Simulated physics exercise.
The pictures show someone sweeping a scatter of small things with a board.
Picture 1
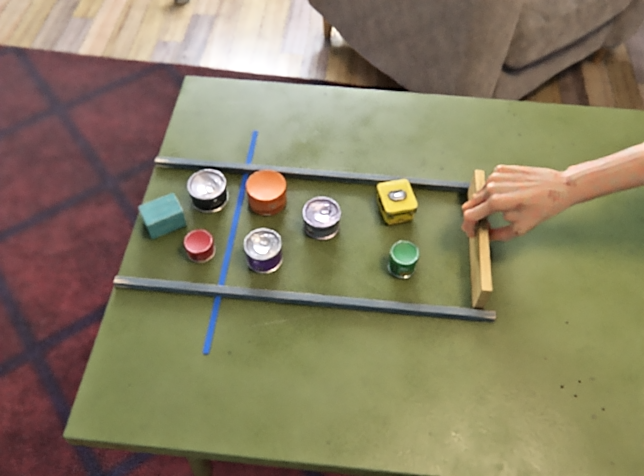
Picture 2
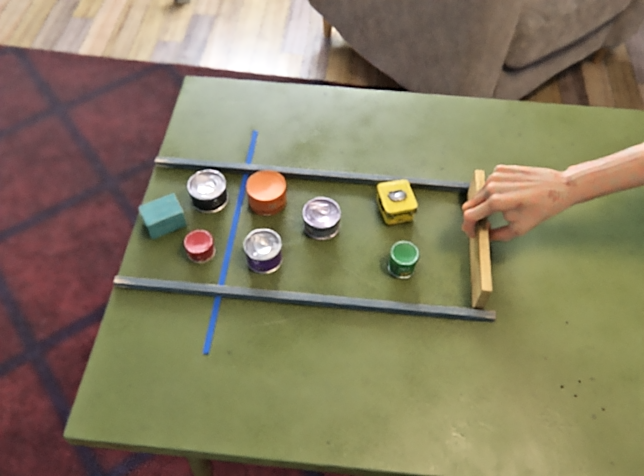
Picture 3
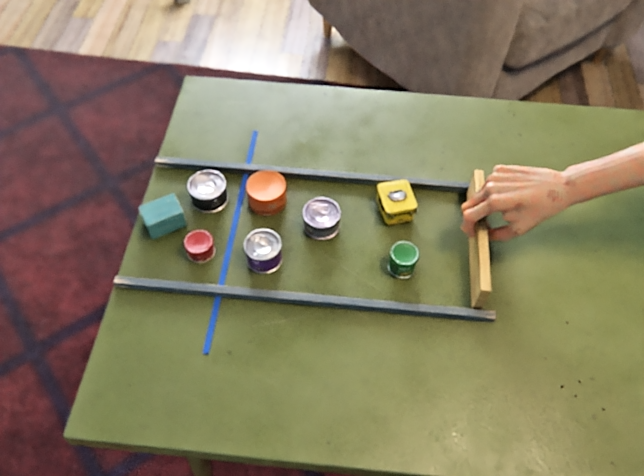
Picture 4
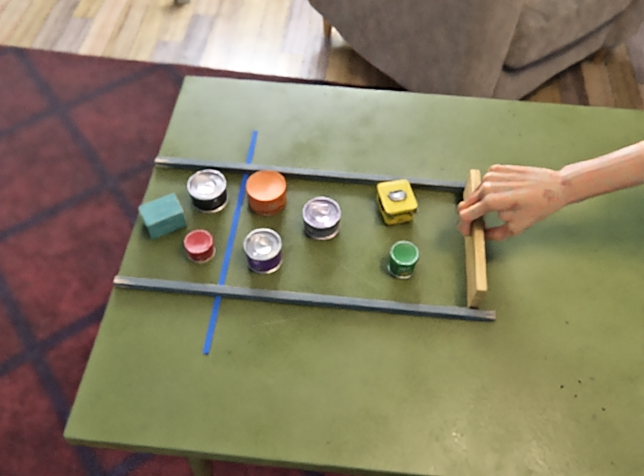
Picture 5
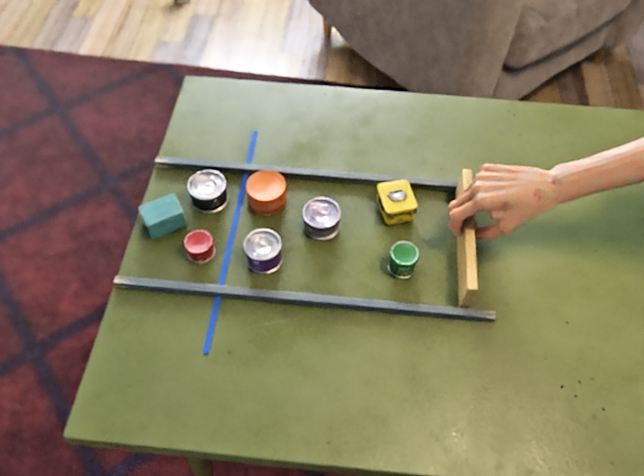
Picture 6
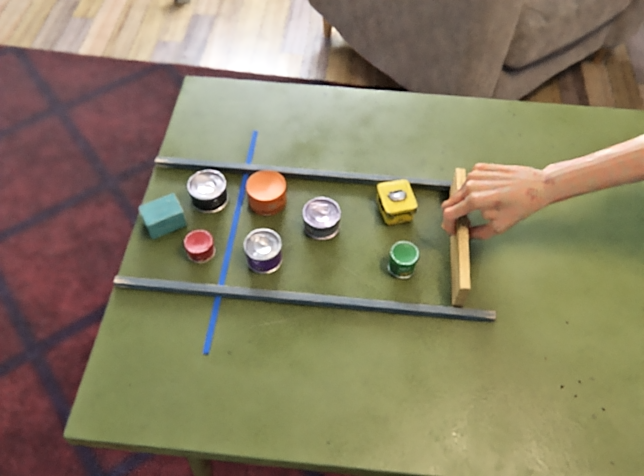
The footage shows a hand holding a wooden board upright between two rails on a green table, then sliding it slightly left, while the scattered tins, turquoise block, yellow case and other small items stay still.
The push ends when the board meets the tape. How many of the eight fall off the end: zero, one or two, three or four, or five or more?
Here the number that fall off is zero.
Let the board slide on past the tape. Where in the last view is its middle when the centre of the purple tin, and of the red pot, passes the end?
Its middle is around (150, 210) and around (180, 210).
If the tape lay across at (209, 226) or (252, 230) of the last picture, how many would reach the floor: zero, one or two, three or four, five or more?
For each place: Either one or two; none at all.
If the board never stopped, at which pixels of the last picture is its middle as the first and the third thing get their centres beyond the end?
Near (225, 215) and (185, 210).
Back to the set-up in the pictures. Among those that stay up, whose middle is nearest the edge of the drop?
The black pot ends nearest.
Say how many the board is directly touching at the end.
The number is 3.
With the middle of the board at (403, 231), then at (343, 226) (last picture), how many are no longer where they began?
The counts are 2 and 3.
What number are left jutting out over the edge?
It comes to 1.
Soon after, none off yet; turquoise block at rest near (163, 216); black pot at rest near (208, 192); red pot at rest near (200, 247).
In the end, the number that fall off is zero.
